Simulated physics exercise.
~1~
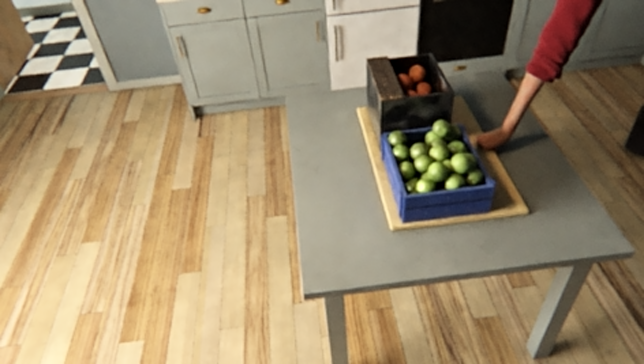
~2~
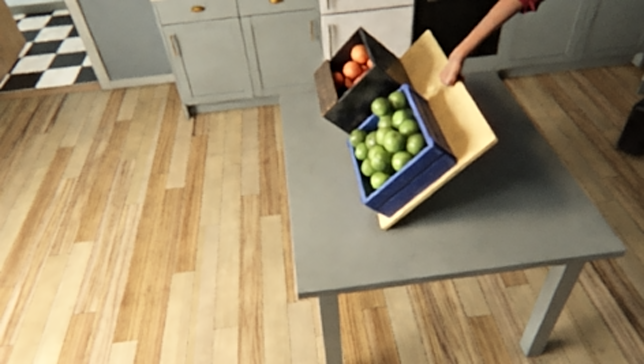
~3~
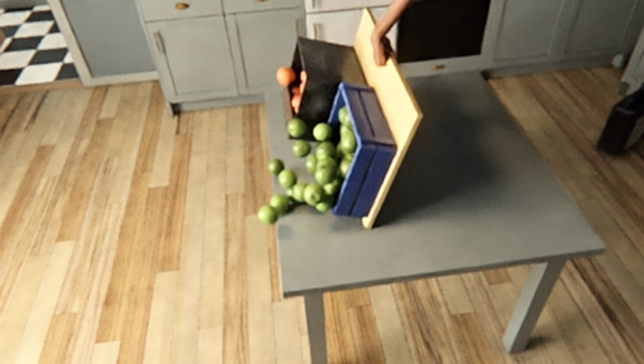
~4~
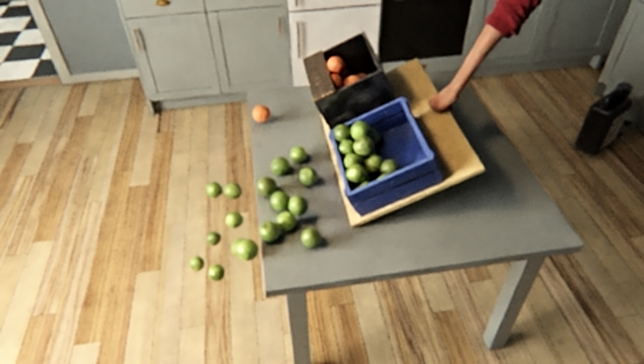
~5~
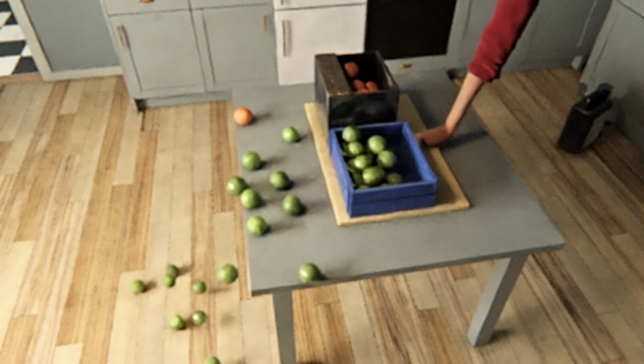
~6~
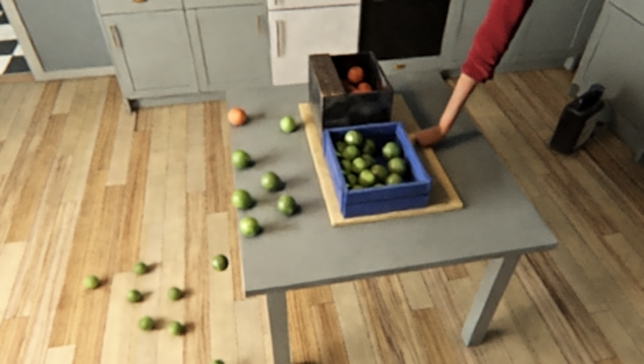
The clip shows a hand tipping a board steeply to the left on a table, spilling many green apples from a blue tub and one orange from a black tub, then lowering it flat, leaving apples scattered across table and floor and the orange on the tabletop.
